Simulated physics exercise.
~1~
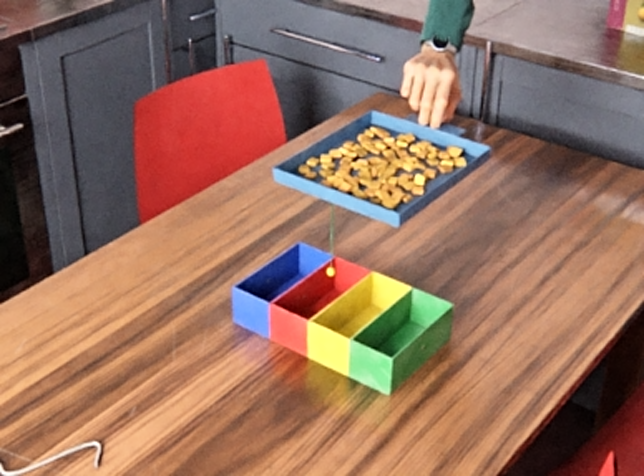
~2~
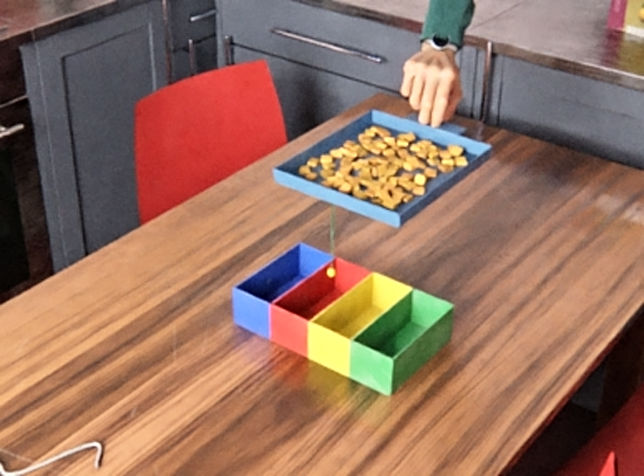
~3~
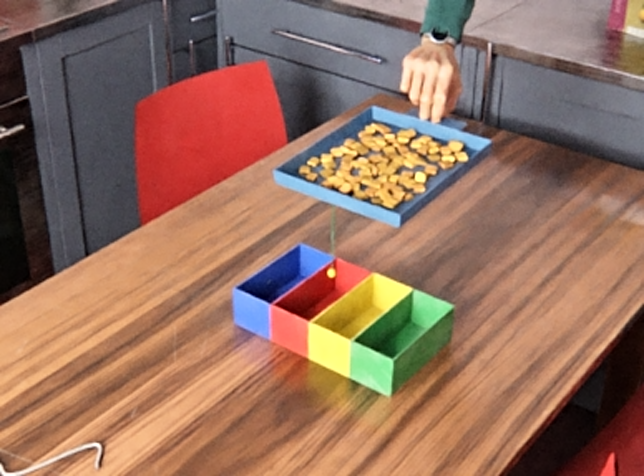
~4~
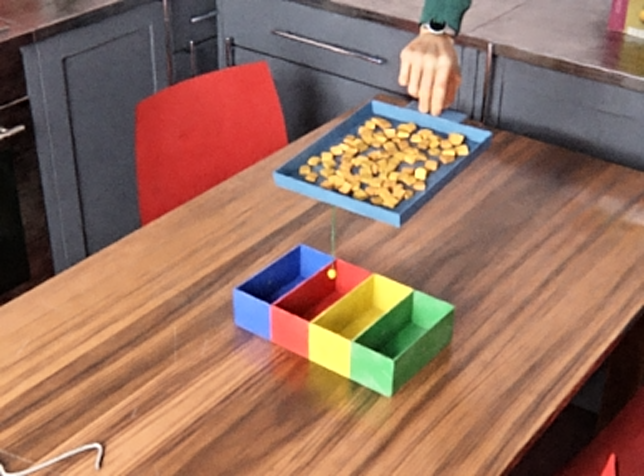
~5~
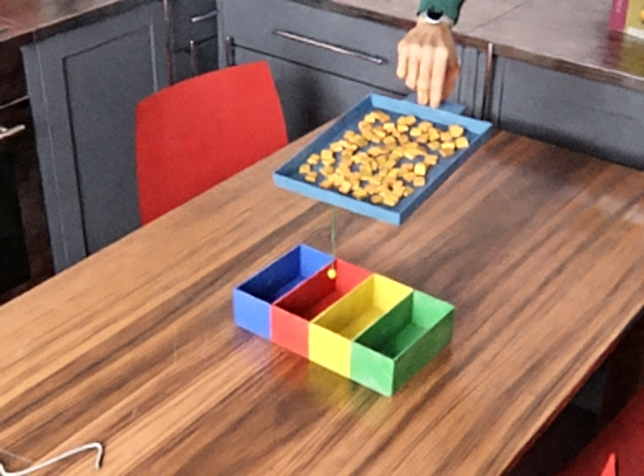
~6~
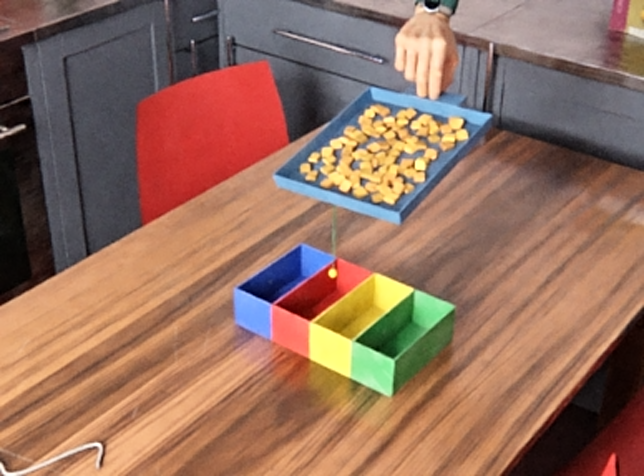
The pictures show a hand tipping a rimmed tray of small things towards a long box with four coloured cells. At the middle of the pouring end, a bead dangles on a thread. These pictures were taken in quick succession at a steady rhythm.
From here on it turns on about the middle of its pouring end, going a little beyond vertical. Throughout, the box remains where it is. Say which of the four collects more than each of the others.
The blue one collects the most.
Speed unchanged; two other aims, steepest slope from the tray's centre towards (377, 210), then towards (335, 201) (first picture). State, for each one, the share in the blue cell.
The share is 0 per cent in the first and 40 per cent in the second.
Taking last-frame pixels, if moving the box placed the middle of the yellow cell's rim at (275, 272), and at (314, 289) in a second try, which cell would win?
Position one: The yellow cell. Position two: The red cell.
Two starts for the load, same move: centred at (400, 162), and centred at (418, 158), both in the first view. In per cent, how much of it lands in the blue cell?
You'd get near 50 percent first and near 50 percent after that.
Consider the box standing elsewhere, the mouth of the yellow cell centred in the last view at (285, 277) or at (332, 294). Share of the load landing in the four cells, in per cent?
Well, you'd get about 90 per cent and then about 100 per cent.
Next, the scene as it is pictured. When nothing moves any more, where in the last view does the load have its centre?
Once nothing moves, the middle sits near (277, 312).
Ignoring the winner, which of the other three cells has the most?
Red.
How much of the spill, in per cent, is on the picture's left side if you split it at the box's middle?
Left share: Some 100 per cent.
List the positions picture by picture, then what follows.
In the first picture, corners of the pouring end at (275, 168) and (399, 213), level; middle of the load at (382, 160), cereal squares; bead on its thread at (331, 272); blue cell at (252, 309); red cell at (289, 327); yellow cell at (329, 345); green cell at (370, 364).
In the second picture, corners of the pouring end at (275, 169) and (399, 213), level; middle of the load at (382, 160).
In the third picture, corners of the pouring end at (275, 170) and (399, 214), tipped barely, lowest at the left corner; middle of the load at (383, 158).
In the fourth picture, corners of the pouring end at (275, 172) and (399, 214), tipped a little, lowest at the left corner; middle of the load at (383, 154).
In the fifth picture, corners of the pouring end at (275, 173) and (398, 213), tipped a little, lowest at the left corner; middle of the load at (392, 158).
In the sixth picture, corners of the pouring end at (275, 174) and (398, 212), tipped a little, lowest at the left corner; middle of the load at (393, 154); blue cell at (254, 311); red cell at (291, 328); yellow cell at (331, 346); green cell at (372, 365).
Soon after the last picture, tray tipped steeply; all on the tray.
A little later, tray tipped right over; nearly all on the tray; a stray few in the blue cell; a stray few falling or outside the box.
Later still, tray tipped past a quarter turn; about half in the blue cell; about a quarter in the red cell; a small part in the yellow cell; about a quarter falling or outside the box.
At rest, tray tipped past a quarter turn; about half in the blue cell; about a quarter in the red cell; a small part in the yellow cell; none in the green cell; about a quarter outside the box.
